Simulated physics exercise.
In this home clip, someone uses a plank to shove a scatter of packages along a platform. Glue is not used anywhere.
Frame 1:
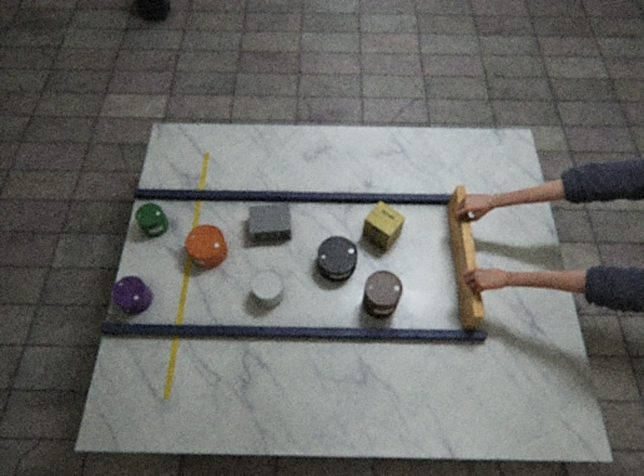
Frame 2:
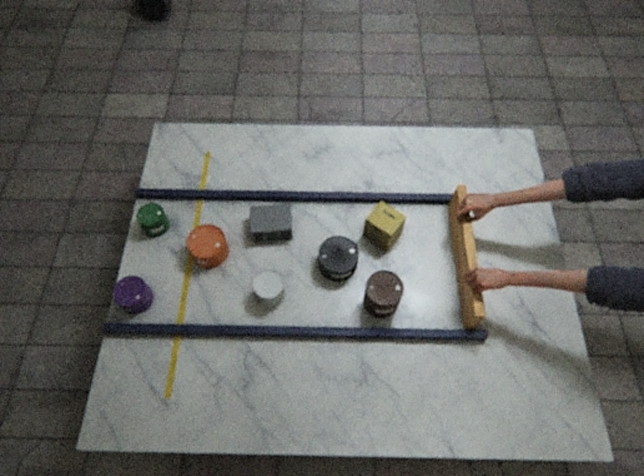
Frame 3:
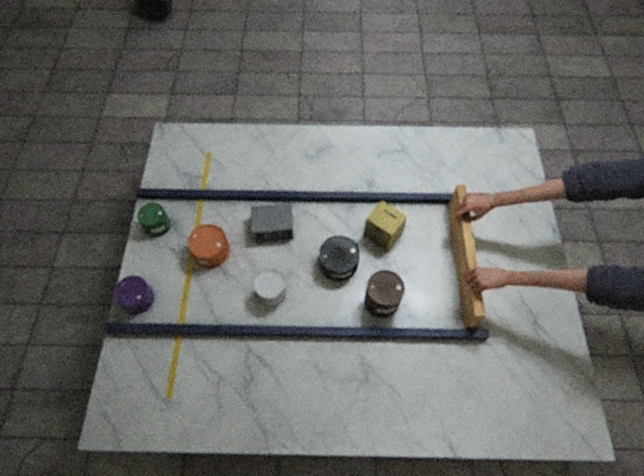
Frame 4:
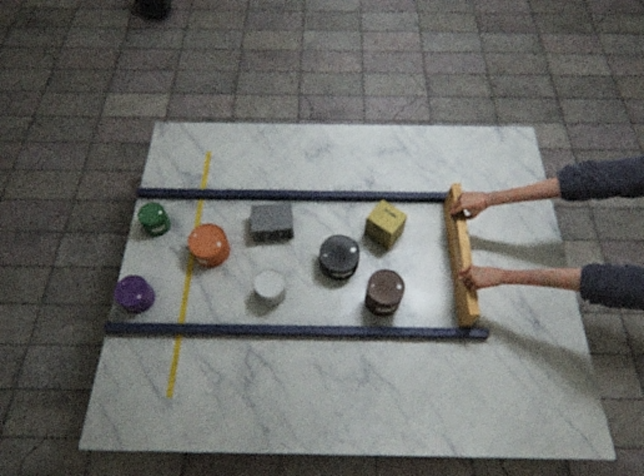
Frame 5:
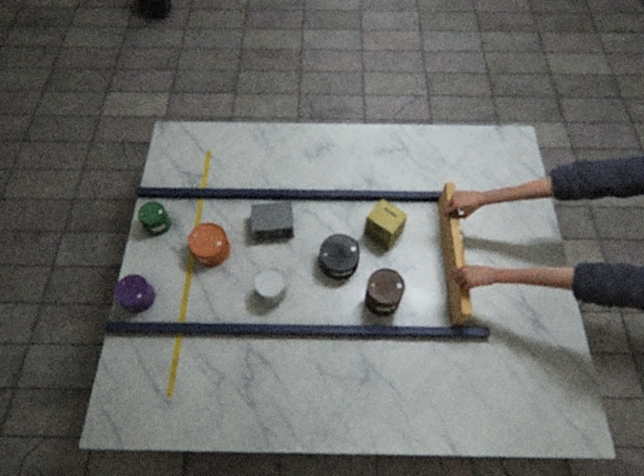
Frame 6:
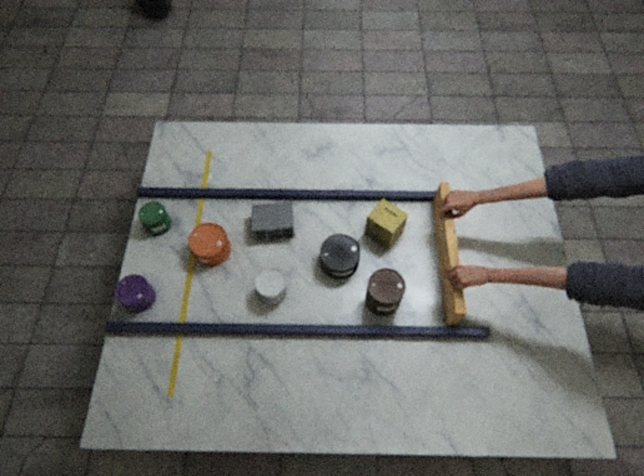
Wooden plank held by two hands sliding slightly left between dark rails, with scattered canisters and boxes sitting still before it.
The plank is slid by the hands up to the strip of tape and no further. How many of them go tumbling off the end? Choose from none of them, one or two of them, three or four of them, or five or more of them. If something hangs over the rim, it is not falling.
One or two of them do.
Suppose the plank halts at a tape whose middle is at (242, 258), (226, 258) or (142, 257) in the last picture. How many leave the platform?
In order, the counts are 0, 0 and 6.
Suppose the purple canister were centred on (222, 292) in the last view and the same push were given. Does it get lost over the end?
Put there, it simply holds its spot.
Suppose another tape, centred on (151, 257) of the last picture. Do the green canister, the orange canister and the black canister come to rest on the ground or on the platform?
Going one by one, the green canister goes down, the orange canister goes down, the black canister is still up.
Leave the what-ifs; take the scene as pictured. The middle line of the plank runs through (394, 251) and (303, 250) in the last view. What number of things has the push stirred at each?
Tally at point one: 2; at point two: 5.
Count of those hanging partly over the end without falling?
I count 3 overhanging.
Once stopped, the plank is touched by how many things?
It's 3 of them.
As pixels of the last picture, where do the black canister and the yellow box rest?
The black canister at (170, 254), the yellow box at (178, 220).
Soon after, none off yet; purple canister at rest near (136, 294); green canister at rest near (155, 219); orange canister at rest near (210, 245).
In the end, the number that fall off is one or two; gone, green canister.
